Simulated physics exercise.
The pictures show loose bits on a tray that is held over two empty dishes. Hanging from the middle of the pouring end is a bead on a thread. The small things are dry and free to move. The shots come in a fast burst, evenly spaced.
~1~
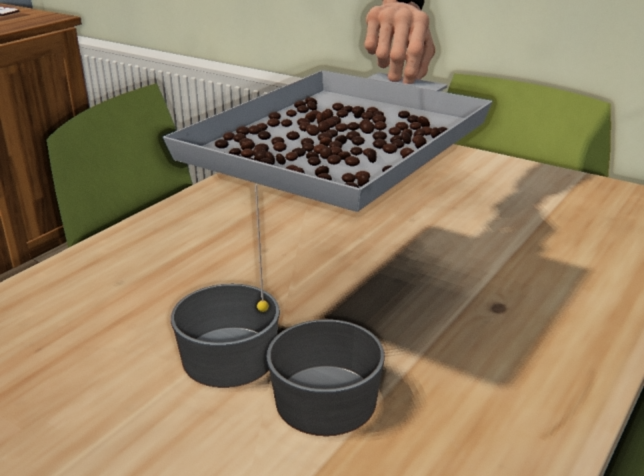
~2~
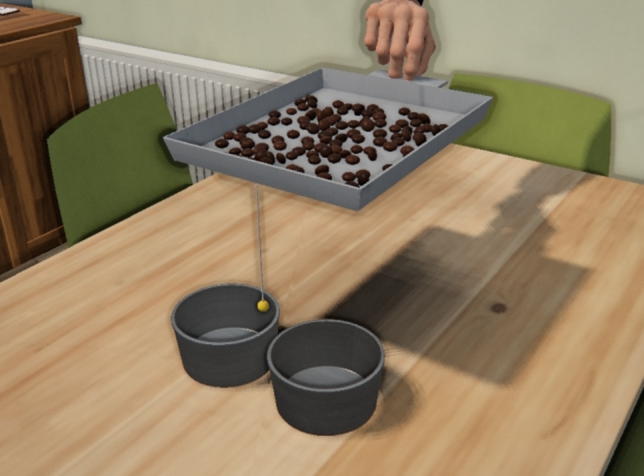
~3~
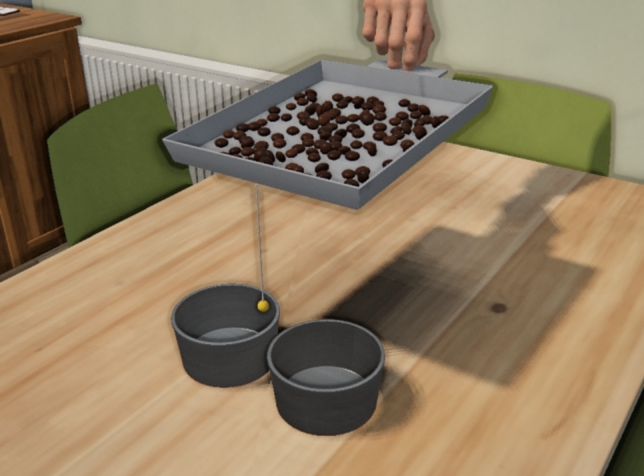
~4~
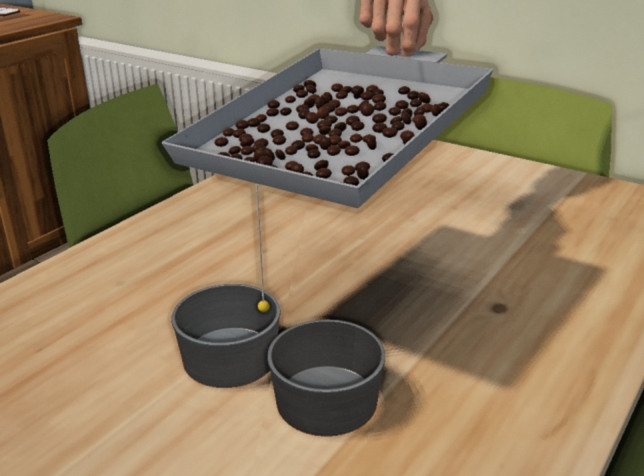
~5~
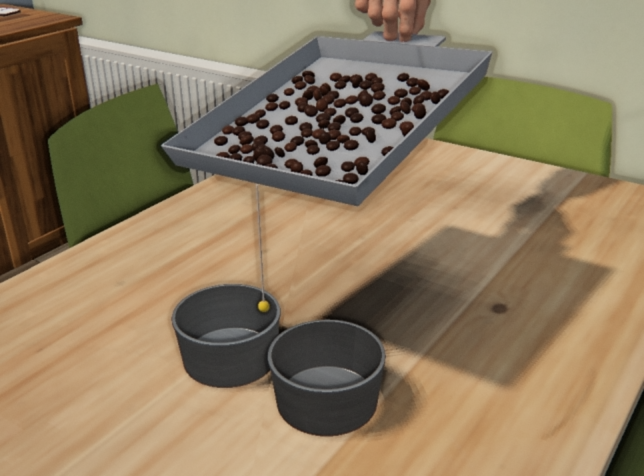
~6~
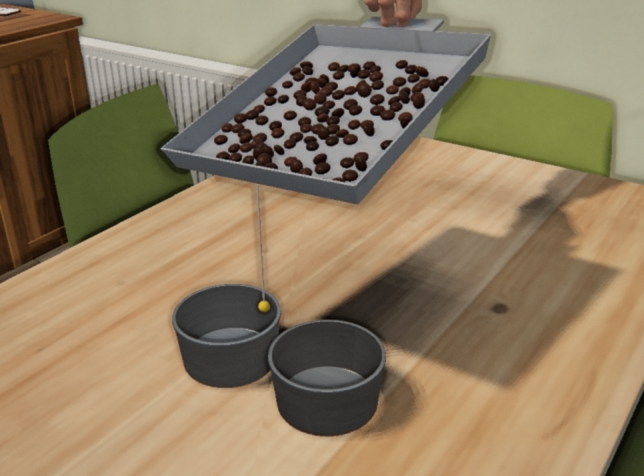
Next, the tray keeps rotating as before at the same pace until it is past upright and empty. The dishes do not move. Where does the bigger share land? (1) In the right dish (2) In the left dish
2, in the left dish.
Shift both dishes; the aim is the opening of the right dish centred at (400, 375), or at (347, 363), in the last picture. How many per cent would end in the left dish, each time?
0, then 10 %.
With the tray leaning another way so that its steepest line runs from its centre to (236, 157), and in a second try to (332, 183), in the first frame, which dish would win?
The first tilt favours the dish to the left, the second the dish to the right.
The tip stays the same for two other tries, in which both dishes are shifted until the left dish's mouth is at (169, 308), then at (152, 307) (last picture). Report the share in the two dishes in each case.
Close to 90 per cent, followed by close to 90 per cent.
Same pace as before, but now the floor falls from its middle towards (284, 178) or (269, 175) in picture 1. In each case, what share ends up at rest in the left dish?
First heading 0 %, second heading 10 %.
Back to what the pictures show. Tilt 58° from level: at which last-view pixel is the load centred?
The middle of the pieces lands at roughly (240, 139).
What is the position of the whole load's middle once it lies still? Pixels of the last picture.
Once it all stops, the middle lies near (172, 359).
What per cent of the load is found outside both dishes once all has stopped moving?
Close to 70 %, give or take.
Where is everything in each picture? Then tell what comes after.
The first picture shows corners of the pouring end at (172, 136) and (358, 185), level; middle of the load at (325, 137), flat chocolate drops; left dish at (192, 357); right dish at (293, 404); bead on its thread at (263, 306).
The second picture shows corners of the pouring end at (172, 137) and (358, 185), level; middle of the load at (325, 136).
The third picture shows corners of the pouring end at (171, 138) and (357, 184), tipped barely, lowest at the left corner; middle of the load at (325, 131).
The fourth picture shows corners of the pouring end at (170, 141) and (355, 183), tipped a little, lowest at the left corner; middle of the load at (324, 125).
The fifth picture shows corners of the pouring end at (170, 143) and (354, 182), tipped a little, lowest at the left corner; middle of the load at (323, 118).
The sixth picture shows corners of the pouring end at (169, 146) and (352, 181), tipped clearly, lowest at the left corner; middle of the load at (322, 112); left dish at (193, 358); right dish at (294, 404).
Soon, tray tipped steeply; nearly all on the tray; a stray few in the air.
A while on, tray tipped right over; about half on the tray; a stray few in the left dish; about a quarter outside both; about a quarter in the air.
Towards the end, tray tipped past a quarter turn; about a quarter in the left dish; most outside both.
Finally, tray tipped past a quarter turn; none in the right dish; about a quarter in the left dish; most outside both.
